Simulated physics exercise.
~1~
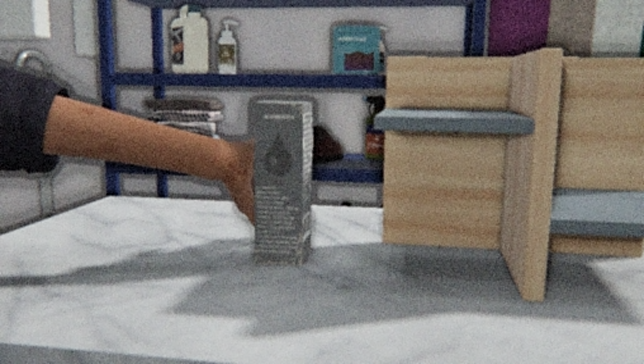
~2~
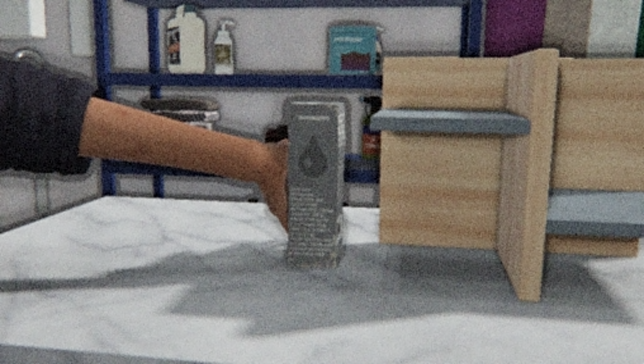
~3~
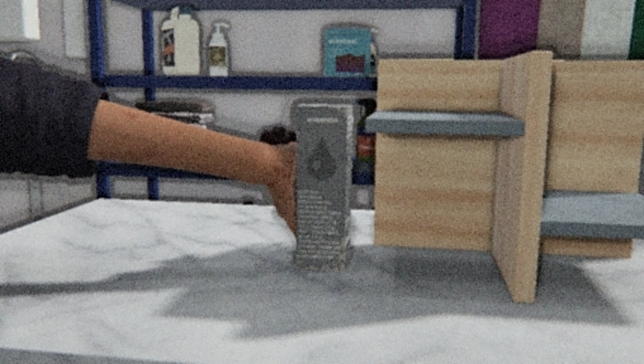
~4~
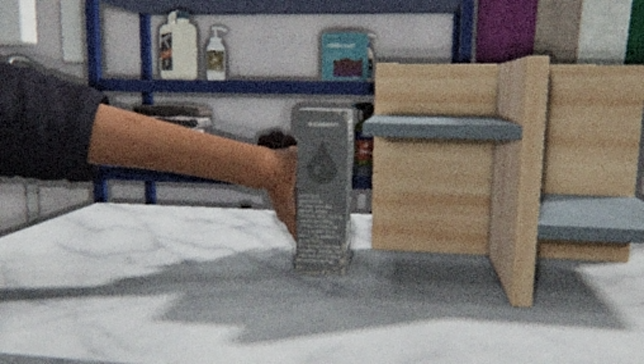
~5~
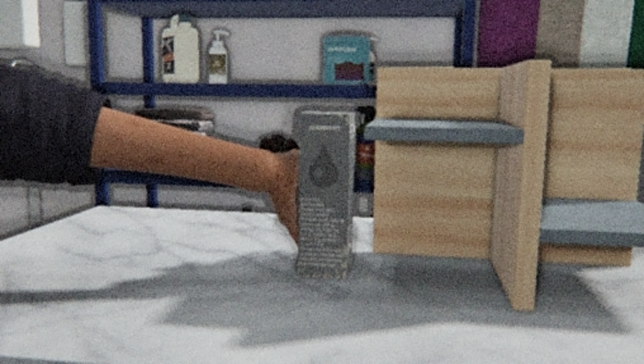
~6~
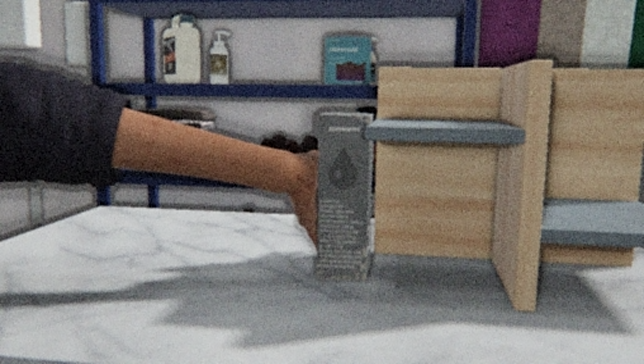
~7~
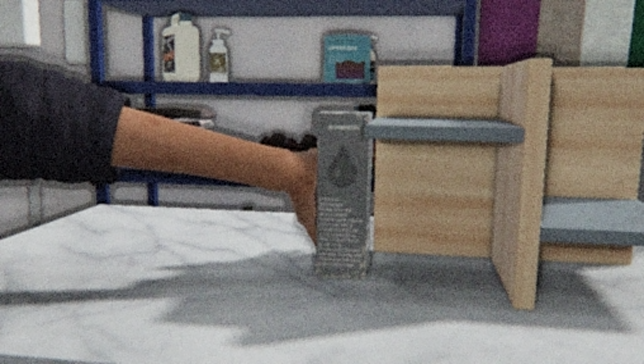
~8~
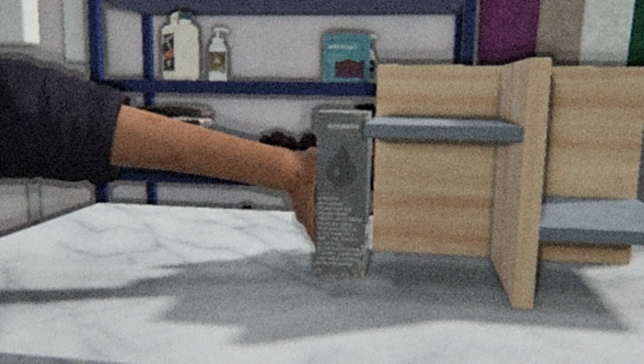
On a marble counter, a hand slides a grey carton right until it stops at a shelf.
